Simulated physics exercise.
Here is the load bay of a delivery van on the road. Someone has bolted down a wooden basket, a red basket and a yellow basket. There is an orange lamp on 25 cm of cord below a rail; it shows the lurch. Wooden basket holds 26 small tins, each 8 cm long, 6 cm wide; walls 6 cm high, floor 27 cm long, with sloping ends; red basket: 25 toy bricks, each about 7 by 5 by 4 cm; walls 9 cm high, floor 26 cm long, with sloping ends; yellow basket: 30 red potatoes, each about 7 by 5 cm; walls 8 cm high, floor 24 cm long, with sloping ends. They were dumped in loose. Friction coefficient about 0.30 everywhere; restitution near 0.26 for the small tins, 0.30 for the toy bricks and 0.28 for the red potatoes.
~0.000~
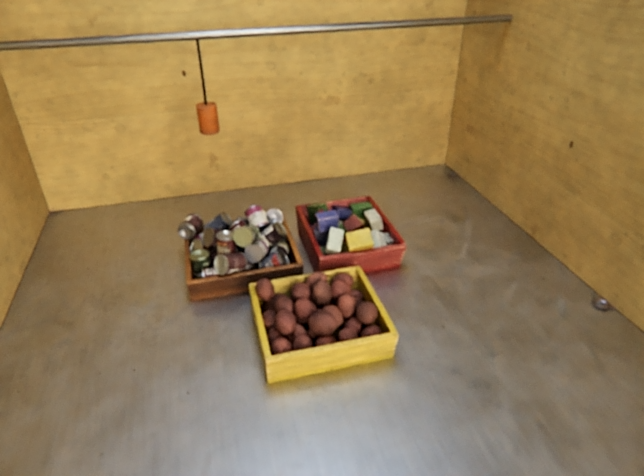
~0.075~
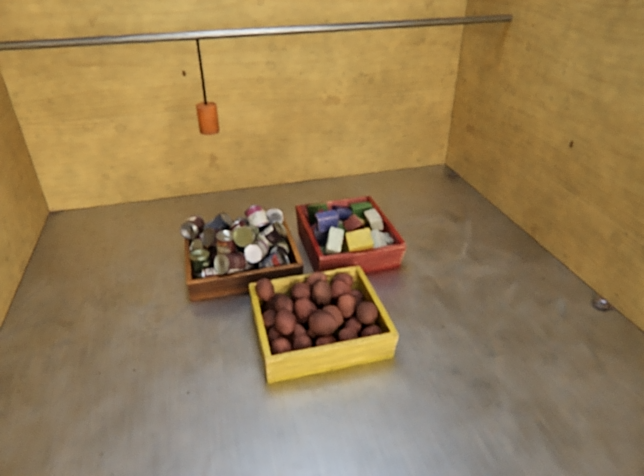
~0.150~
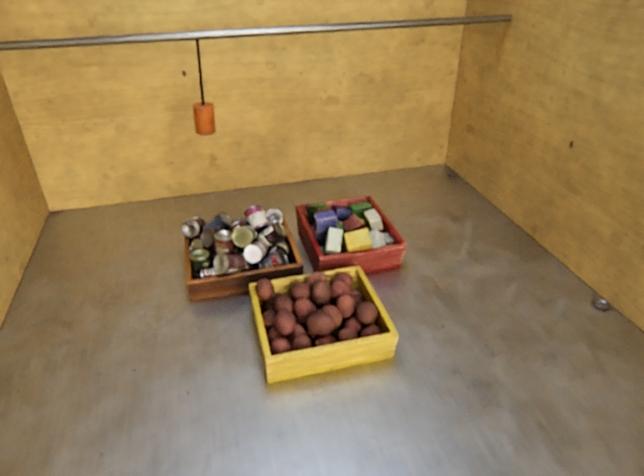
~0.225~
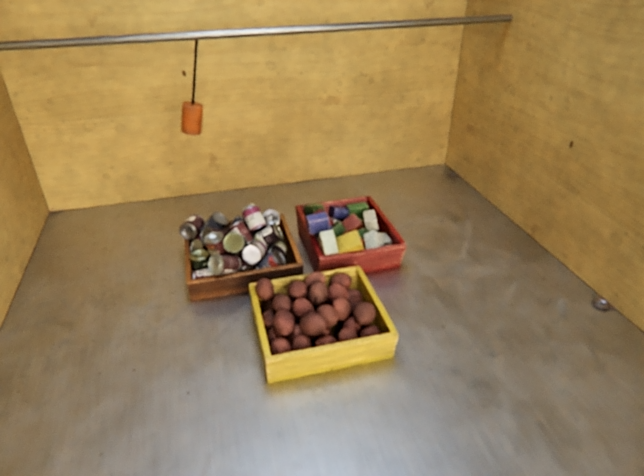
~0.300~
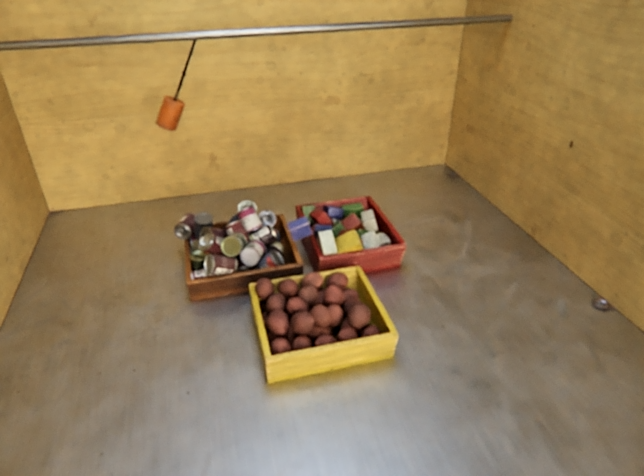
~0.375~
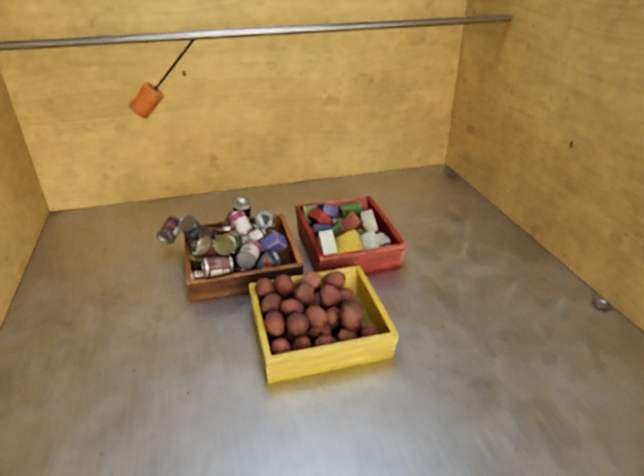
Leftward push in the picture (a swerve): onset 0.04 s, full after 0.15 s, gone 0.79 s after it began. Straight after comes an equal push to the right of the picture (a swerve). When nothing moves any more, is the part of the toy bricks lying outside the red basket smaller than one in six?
Yes, the lost fraction remains lower than one sixth.
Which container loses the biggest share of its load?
It is the wooden basket.
After 0.67 s, wooden basket 20 in, 6 out, red basket 24 in, 1 out and yellow basket 30 in, 0 out.
After 1.04 s, wooden basket 17 in, 9 out, red basket 24 in, 1 out and yellow basket 29 in, 1 out.
After 1.56 s, wooden basket 16 in, 10 out, red basket 23 in, 2 out and yellow basket 29 in, 1 out.
Outcome (at 2.22 s), wooden basket 15 in, 11 out, red basket 23 in, 2 out and yellow basket 29 in, 1 out. Asked share, 2 of 25, 8 per cent.
